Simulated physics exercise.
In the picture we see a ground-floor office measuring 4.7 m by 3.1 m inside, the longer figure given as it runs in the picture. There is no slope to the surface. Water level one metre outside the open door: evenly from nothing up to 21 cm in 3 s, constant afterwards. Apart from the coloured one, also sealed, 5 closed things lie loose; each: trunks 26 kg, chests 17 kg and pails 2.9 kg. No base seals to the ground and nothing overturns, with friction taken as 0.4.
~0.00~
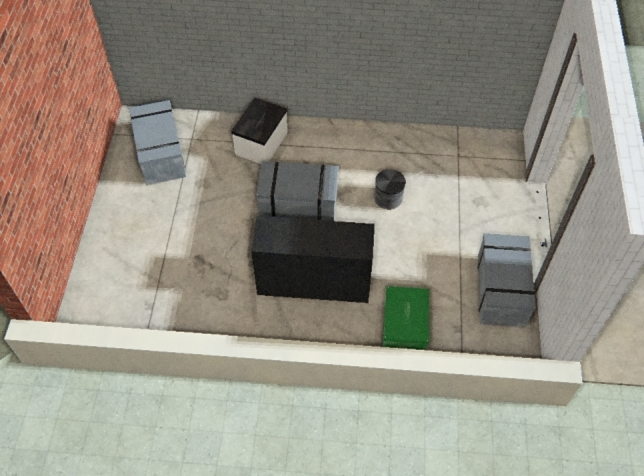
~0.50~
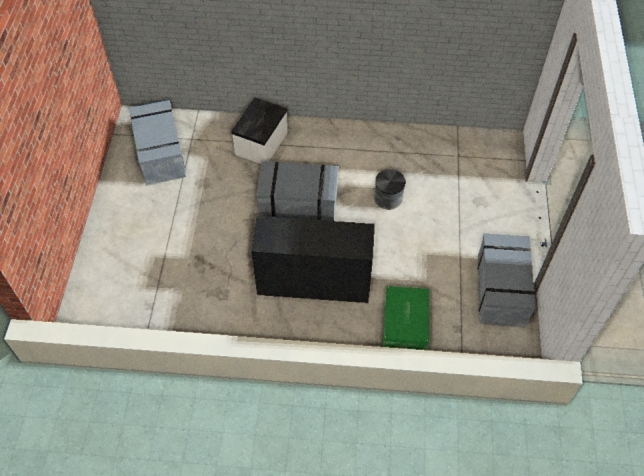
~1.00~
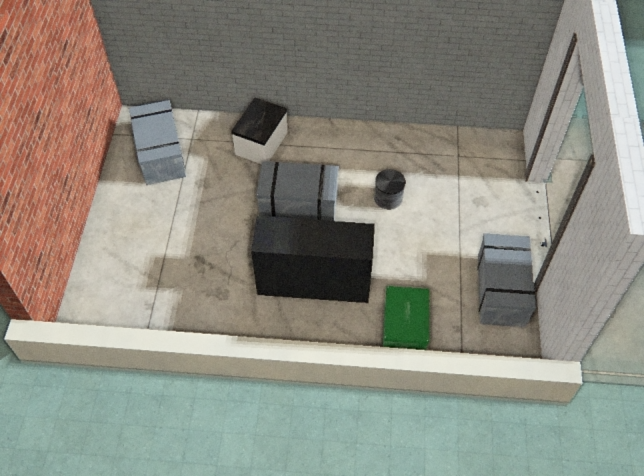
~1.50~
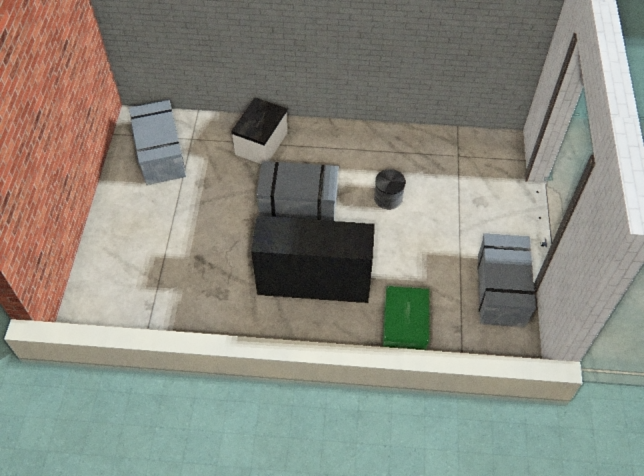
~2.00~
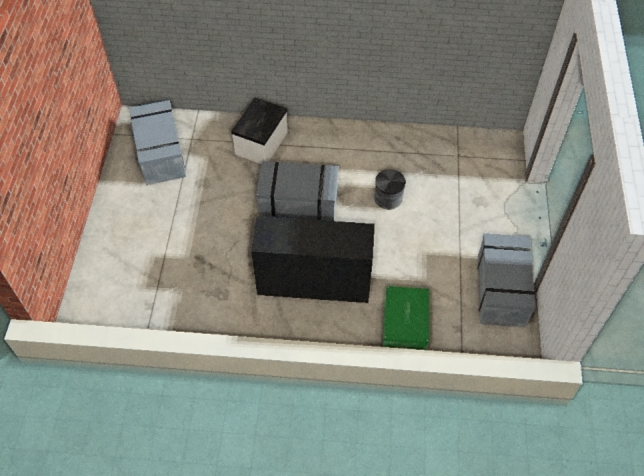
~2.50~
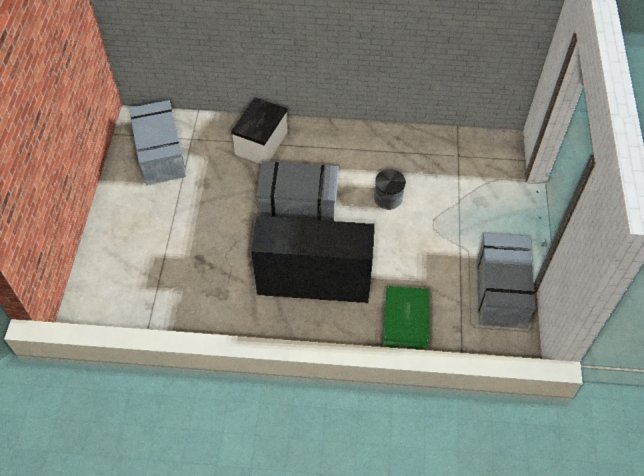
Shallow water spreading over the paving outside, then creeping through the right-hand doorway across the floor, while scattered chests stay still.
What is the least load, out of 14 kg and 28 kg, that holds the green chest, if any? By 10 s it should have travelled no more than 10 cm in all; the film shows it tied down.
The least is 28 kg.
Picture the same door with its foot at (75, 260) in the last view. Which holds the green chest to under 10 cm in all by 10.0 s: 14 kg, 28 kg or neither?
Answer: No option succeeds.
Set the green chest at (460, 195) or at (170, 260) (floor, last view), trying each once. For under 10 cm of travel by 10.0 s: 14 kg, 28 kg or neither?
In that order: No load works; no load works.
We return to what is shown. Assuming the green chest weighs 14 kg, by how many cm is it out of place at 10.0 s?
About 60 cm.
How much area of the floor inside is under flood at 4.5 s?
That flooded area is roughly 7.5 m2.
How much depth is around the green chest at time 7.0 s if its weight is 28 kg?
About 6 cm.
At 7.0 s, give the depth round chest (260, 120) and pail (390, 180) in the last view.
Around 7 cm and 9 cm.
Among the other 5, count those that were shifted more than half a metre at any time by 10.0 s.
The count comes to 5.
After 3.5 s the green chest would be 0 cm from its start with 14 kg and 0 cm from its start with 28 kg; 0 cm of water round it then.
After 4.5 s the green chest would be 3 cm from its start with 14 kg and 1 cm from its start with 28 kg; 3 cm of water round it then.
After 7.0 s the green chest would be 10 cm from its start with 14 kg and 1 cm from its start with 28 kg; 6 cm of water round it then.
After 10.0 s the green chest would be 64 cm from its start with 14 kg and 1 cm from its start with 28 kg; 9 cm of water round it then.
